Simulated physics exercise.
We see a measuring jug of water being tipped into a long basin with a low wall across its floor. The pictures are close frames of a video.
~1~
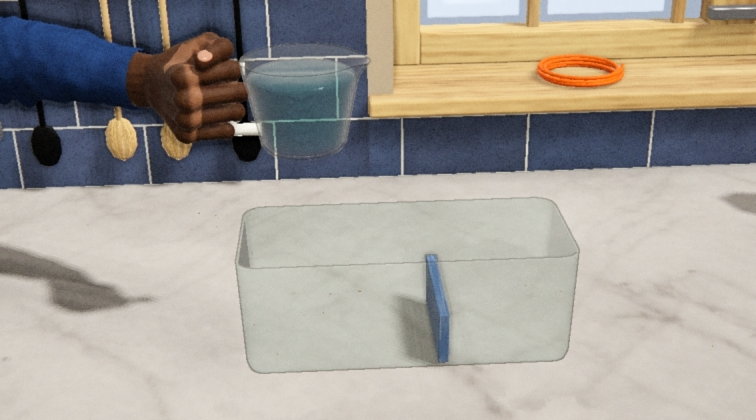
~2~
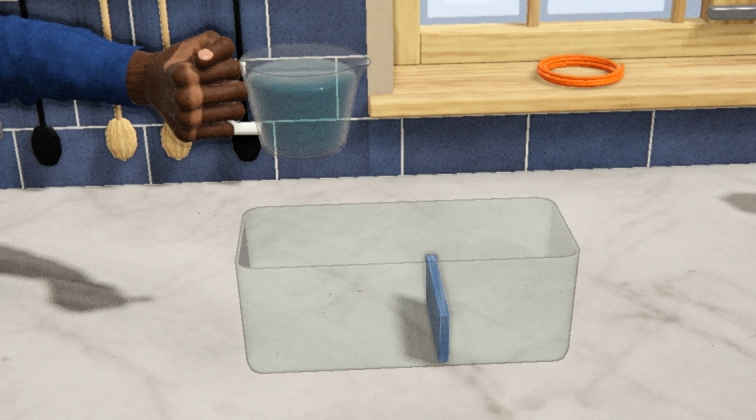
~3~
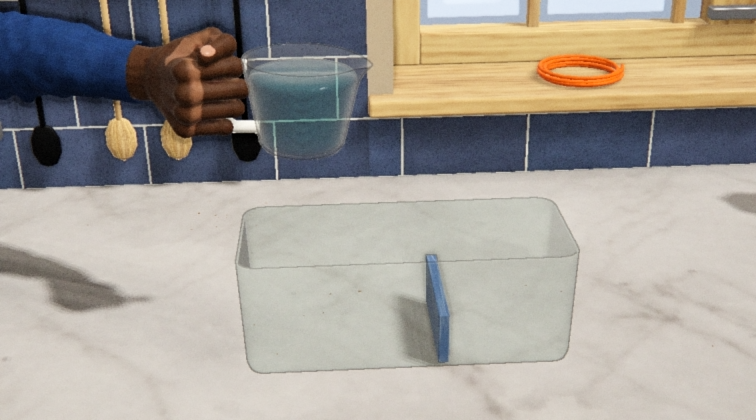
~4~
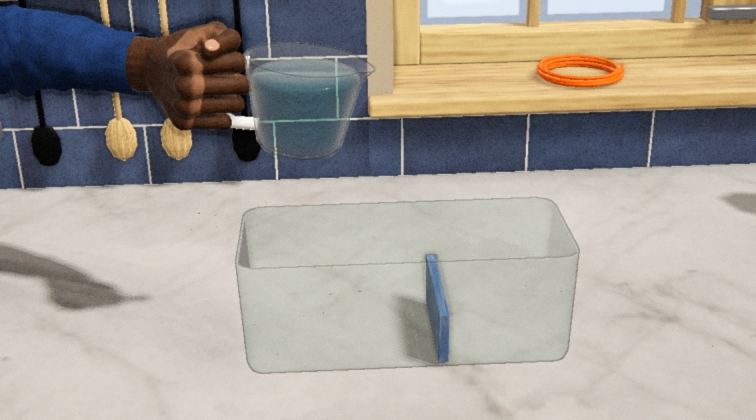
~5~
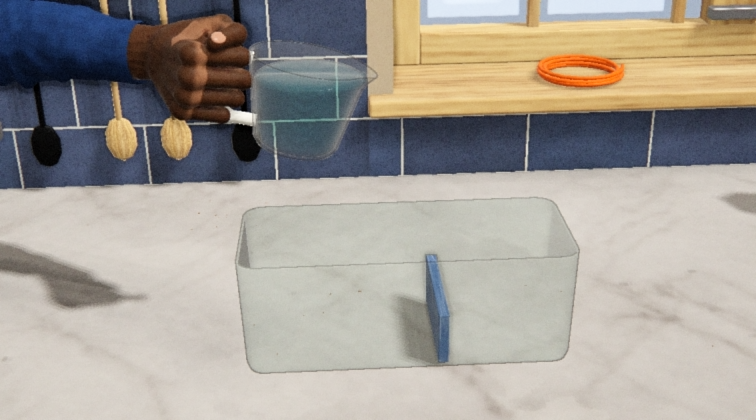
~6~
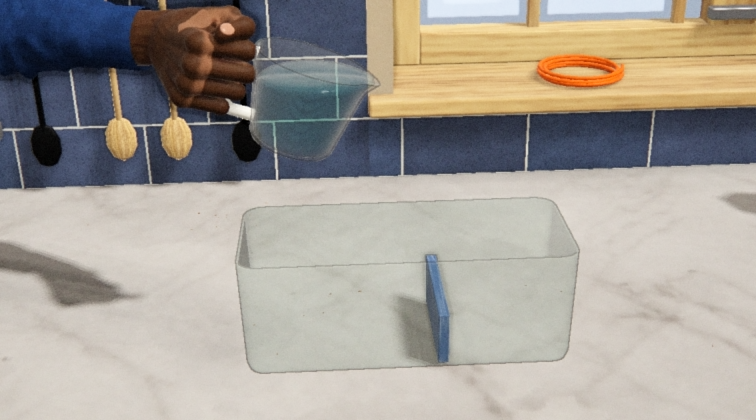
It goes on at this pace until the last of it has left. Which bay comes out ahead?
It is the left-hand one.
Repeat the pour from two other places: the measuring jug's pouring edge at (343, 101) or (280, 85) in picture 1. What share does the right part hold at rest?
First some 5, then 0 per cent.
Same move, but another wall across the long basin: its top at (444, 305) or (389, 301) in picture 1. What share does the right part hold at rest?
The first gives 35 %, the second 85 %.
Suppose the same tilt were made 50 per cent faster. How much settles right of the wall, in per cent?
Roughly 25 in a hundred.
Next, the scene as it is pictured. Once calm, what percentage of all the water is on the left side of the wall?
About 65 per cent.
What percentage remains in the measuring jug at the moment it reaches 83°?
About 45 per cent.
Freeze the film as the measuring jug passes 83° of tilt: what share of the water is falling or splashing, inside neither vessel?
Near 30 %.
A moment on, the tilt is 83° and 45 per cent is still to pour, 7 is left of the wall and 17 right of it.
Next, the tilt is 118° and 1 per cent is still to pour, 61 is left of the wall and 33 right of it.
Then the tilt is 121° and 0 per cent is still to pour, 65 is left of the wall and 34 right of it.
Later the tilt is 121° and 0 per cent is still to pour, 65 is left of the wall and 34 right of it.
In the end 65 per cent lies left of the wall, 34 right of it and 1 outside.
